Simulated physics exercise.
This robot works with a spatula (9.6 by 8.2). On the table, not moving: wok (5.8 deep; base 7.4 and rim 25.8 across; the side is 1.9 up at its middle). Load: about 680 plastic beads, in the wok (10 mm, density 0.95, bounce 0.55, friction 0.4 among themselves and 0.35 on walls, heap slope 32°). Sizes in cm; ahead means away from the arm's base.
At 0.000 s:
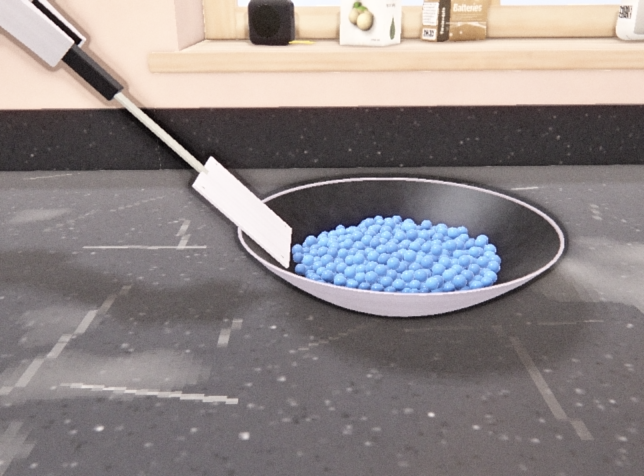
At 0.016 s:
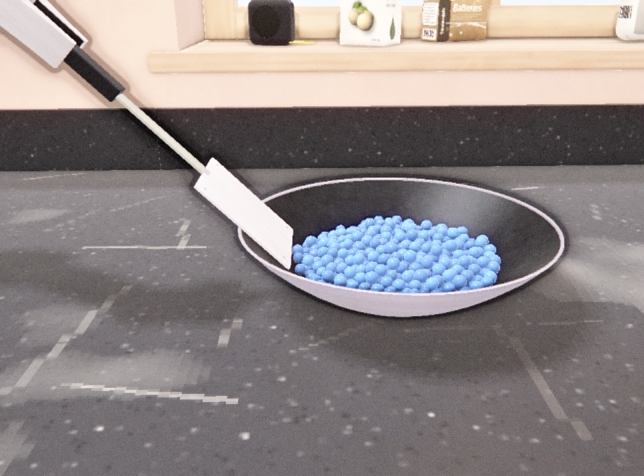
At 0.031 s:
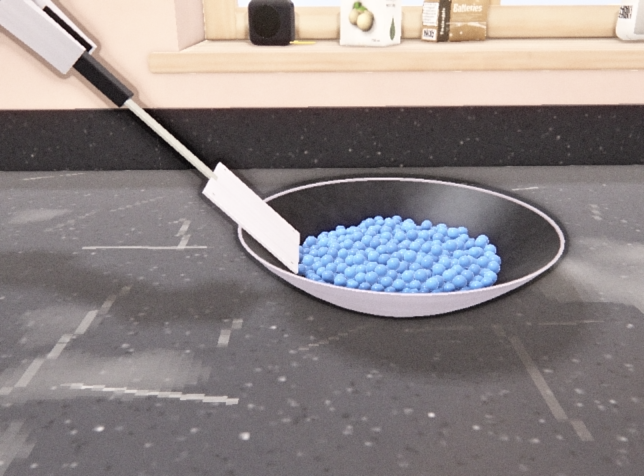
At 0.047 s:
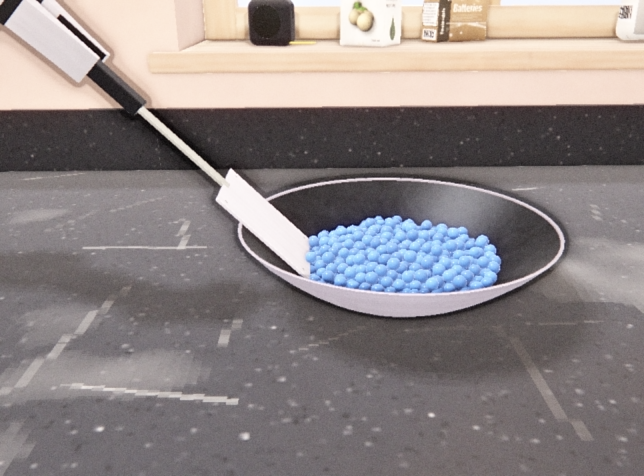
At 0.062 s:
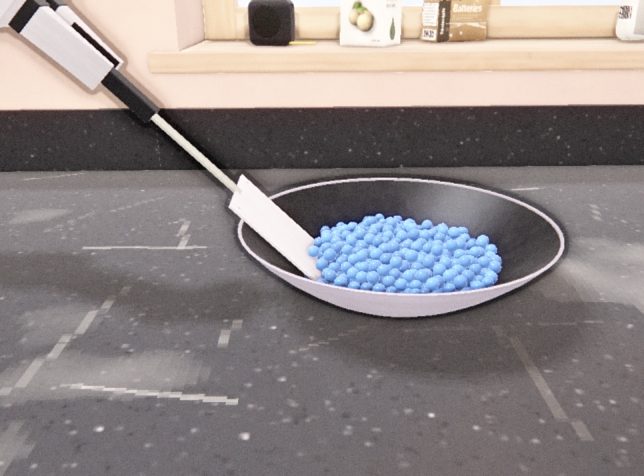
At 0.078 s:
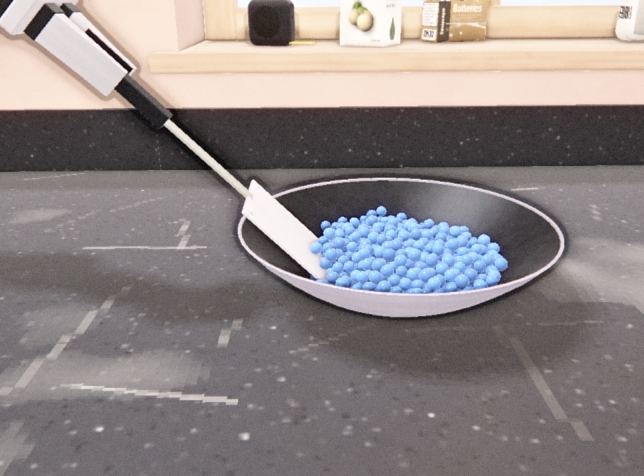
A spatula slides down into a wok and nudges the pile of blue beads rightward.
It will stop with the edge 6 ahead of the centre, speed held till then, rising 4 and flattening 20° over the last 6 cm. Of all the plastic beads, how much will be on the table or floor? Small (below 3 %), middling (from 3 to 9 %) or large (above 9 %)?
Share on the table or floor: Middling (from 3 to 9 %).
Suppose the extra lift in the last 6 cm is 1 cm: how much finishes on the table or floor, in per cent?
Some 5 per cent.
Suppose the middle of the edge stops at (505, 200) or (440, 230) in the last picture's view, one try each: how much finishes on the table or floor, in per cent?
About 30 and 0 per cent.
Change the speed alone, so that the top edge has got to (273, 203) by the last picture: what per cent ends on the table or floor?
About 20 per cent.
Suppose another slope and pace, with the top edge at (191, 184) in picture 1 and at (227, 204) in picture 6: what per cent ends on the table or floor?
About 0 per cent.
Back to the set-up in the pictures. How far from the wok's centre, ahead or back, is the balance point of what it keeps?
Some 4.0 cm ahead.
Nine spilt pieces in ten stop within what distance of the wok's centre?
Some 30 cm.
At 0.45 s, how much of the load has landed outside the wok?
Some 2 per cent.
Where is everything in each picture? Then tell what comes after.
The first frame shows spatula top edge at (202, 170), sloping 45°; upper third of the load around (394, 249), from x 300 to 495, top at y 220; 683 in the wok.
The second frame shows spatula top edge at (204, 171), sloping 45°; upper third of the load around (394, 249), from x 300 to 495, top at y 220.
The third frame shows spatula top edge at (212, 176), sloping 45°; upper third of the load around (394, 249), from x 300 to 495, top at y 220.
The fourth frame shows spatula top edge at (224, 183), sloping 45°; upper third of the load around (393, 249), from x 300 to 495, top at y 220.
The fifth frame shows spatula top edge at (236, 190), sloping 45°; upper third of the load around (392, 248), from x 305 to 495, top at y 220.
The sixth frame shows spatula top edge at (248, 195), sloping 45°; upper third of the load around (395, 247), from x 305 to 500, top at y 210; 683 in the wok.
By 0.15 s, sloping 45°, highest piece 5 above the table; 683 in the wok.
By 0.21 s, sloping 36°, highest piece 6 above the table; 683 in the wok.
By 0.45 s, sloping 25°, highest piece 8 above the table; 648 in the wok, 18 on the table or floor, 17 on the blade or in flight.
By 1.50 s, sloping 25°, highest piece 6 above the table; 648 in the wok, 35 on the table or floor.
Final count, 648 in the wok, 35 on the table or floor. That is 5 % on the table or floor.
